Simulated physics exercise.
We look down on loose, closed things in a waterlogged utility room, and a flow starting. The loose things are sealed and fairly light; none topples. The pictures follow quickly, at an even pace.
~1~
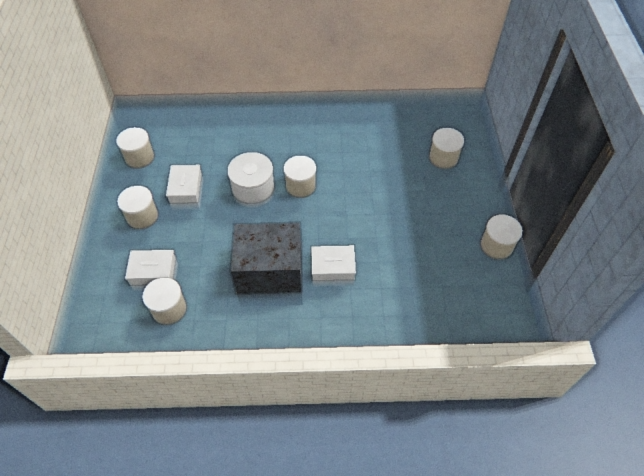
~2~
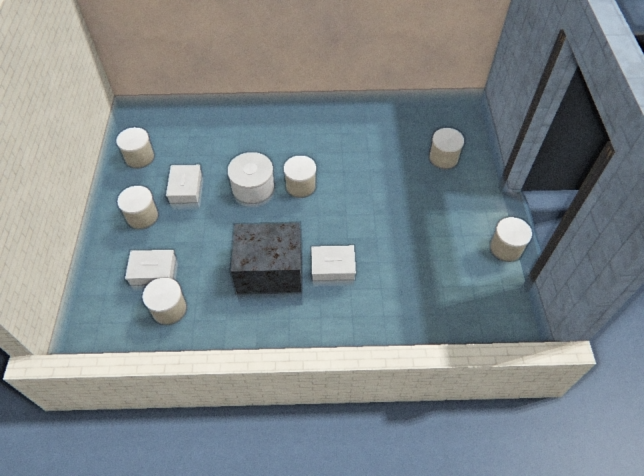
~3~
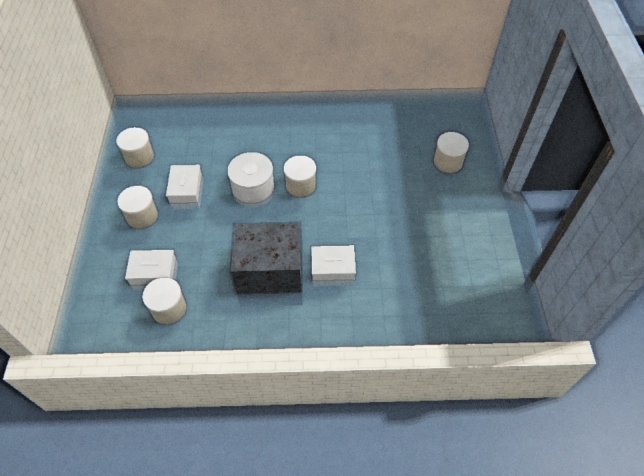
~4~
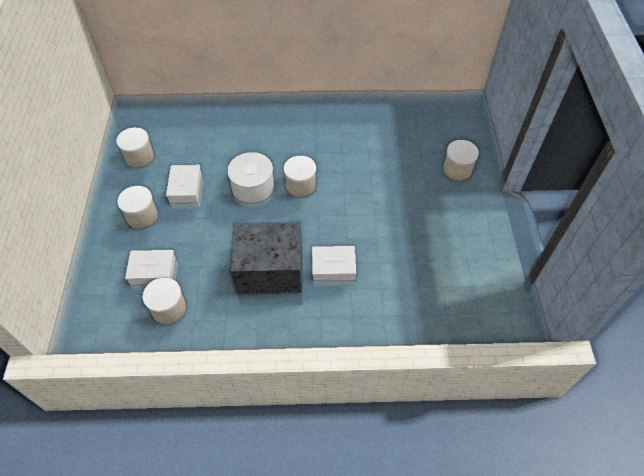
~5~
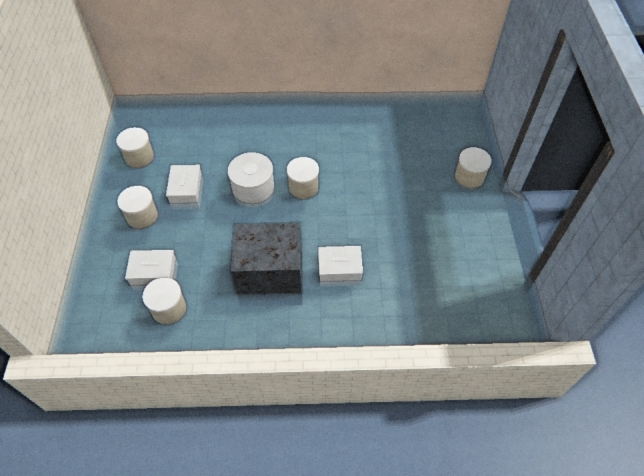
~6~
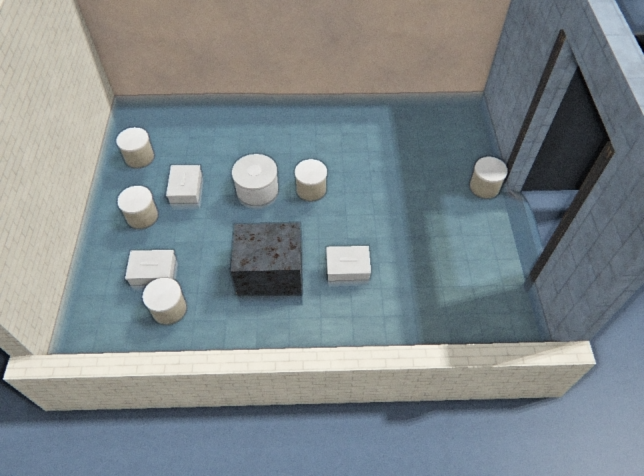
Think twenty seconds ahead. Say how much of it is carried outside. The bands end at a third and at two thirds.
Share: From one to two thirds.
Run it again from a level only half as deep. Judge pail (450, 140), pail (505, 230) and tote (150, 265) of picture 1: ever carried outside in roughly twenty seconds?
In that order: Carried outside, yes, kept in.
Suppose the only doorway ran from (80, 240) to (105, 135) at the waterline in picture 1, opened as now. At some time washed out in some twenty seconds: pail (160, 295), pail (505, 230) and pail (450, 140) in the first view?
One after the other: Washed out, stays, kept in.
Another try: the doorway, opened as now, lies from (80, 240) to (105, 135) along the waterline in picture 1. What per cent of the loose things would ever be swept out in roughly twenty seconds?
I make it 80 per cent.
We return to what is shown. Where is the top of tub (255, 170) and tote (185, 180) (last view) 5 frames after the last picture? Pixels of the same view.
At about (312, 176) and (224, 182).
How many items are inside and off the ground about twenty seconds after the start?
I count 3.
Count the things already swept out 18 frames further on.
It comes to 3.
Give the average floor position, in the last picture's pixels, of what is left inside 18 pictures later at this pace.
Near (278, 238).
A moment on, 2 of 10 are out; 8 afloat.
Next, 3 of 10 are out; 7 afloat.
Later, 5 of 10 are out; 5 afloat.
In the end, 5 of 10 are out; 3 afloat.
